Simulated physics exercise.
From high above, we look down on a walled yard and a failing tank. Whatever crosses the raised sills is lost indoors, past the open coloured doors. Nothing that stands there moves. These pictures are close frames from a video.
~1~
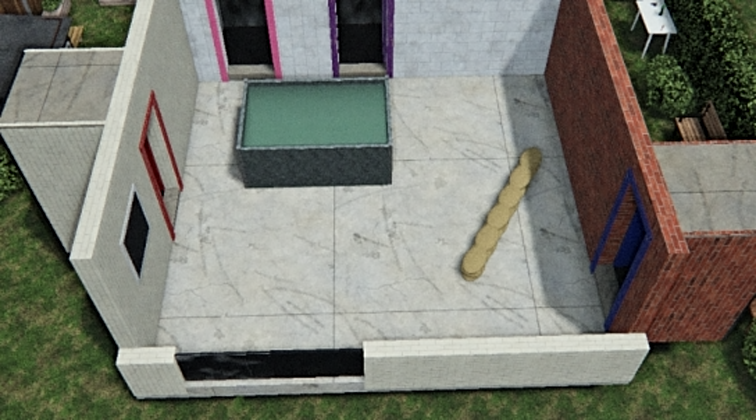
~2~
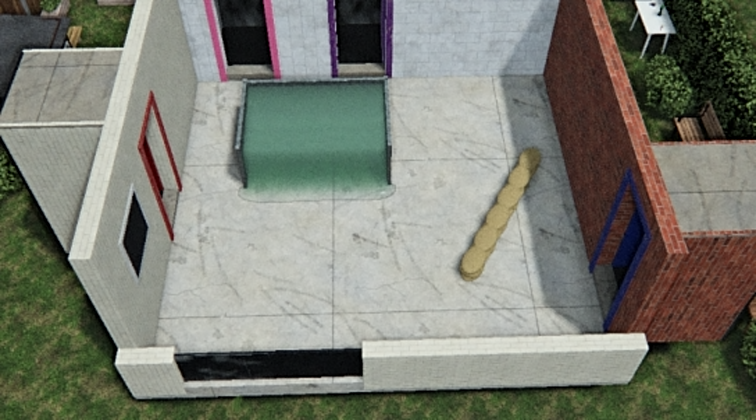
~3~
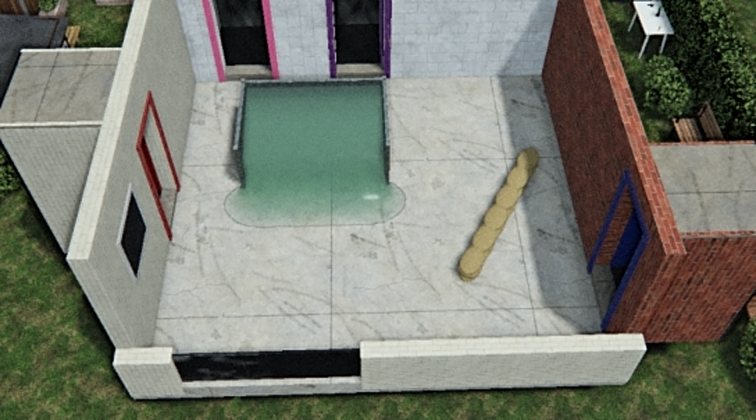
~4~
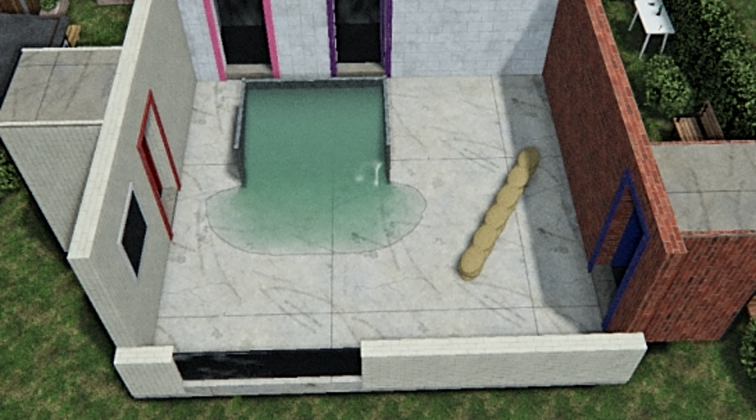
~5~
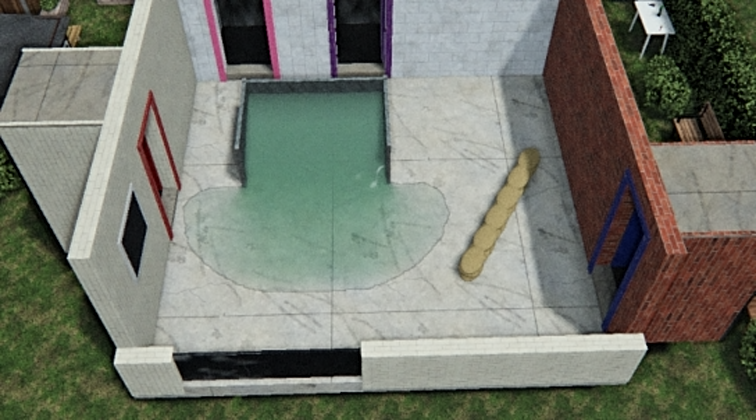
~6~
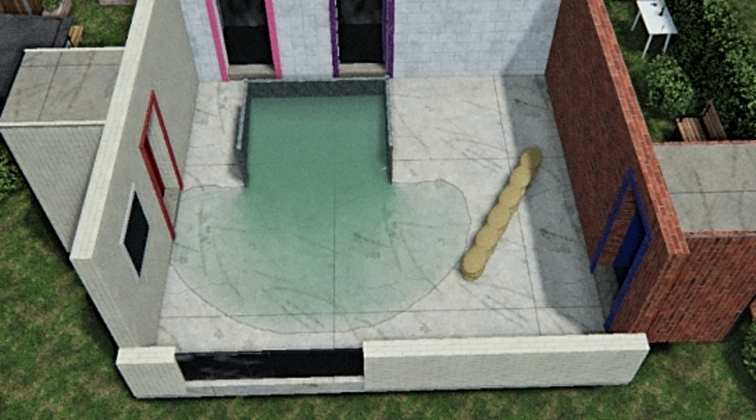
At first, a dark-sided open tank of green water stands whole and still in a walled yard seen from high above. Then its front gives way and water pours onto the pale floor, spreading forward and sideways in a widening rounded sheet, while the tan segmented barrier at right stays still.
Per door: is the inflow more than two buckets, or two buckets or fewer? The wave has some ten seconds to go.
In the end I expect the red door to see two buckets at most; I expect the blue door to see two buckets at most; I expect the purple door to see two buckets at most; I expect the pink door to see two buckets at most.
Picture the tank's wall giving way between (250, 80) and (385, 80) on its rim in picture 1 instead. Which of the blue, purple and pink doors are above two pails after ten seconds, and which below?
Blue: Below the limit, purple: Above the limit, pink: Above the limit.
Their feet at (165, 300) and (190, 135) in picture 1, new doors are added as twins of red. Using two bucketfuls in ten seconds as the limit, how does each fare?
Result, in order - first ends up higher; second ends up lower.
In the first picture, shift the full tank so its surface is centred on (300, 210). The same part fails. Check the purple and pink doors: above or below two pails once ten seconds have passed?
As I see it, the purple stays short of it and the pink gets past it.
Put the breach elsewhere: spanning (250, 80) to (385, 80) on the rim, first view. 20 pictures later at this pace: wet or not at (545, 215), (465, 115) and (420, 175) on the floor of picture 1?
Spot one ends up deluged, spot two deluged, spot three untouched by the spill.
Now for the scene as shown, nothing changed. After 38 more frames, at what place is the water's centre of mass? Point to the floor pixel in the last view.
My guess is about (389, 215).
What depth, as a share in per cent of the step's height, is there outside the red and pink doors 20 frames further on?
Estimate, in order: 140 and 0 percent.
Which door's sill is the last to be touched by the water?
Answer - the purple door.
A moment on, water covers 45 % of the floor; the red door wet at the sill, nothing in, the blue door not reached, the purple door not reached, the pink door not reached.
Next, water covers 50 % of the floor; the red door wet at the sill, nothing in, the blue door not reached, the purple door not reached, the pink door not reached.
Then, water covers 65 % of the floor; the red door wet at the sill, nothing in, the blue door wet at the sill, nothing in, the purple door not reached, the pink door not reached.
Later, water covers 90 % of the floor; the red door under two buckets in, the blue door under two buckets in, the purple door wet at the sill, nothing in, the pink door under two buckets in.
In the end, water covers 95 % of the floor; the red door under two buckets in, the blue door under two buckets in, the purple door under two buckets in, the pink door under two buckets in.
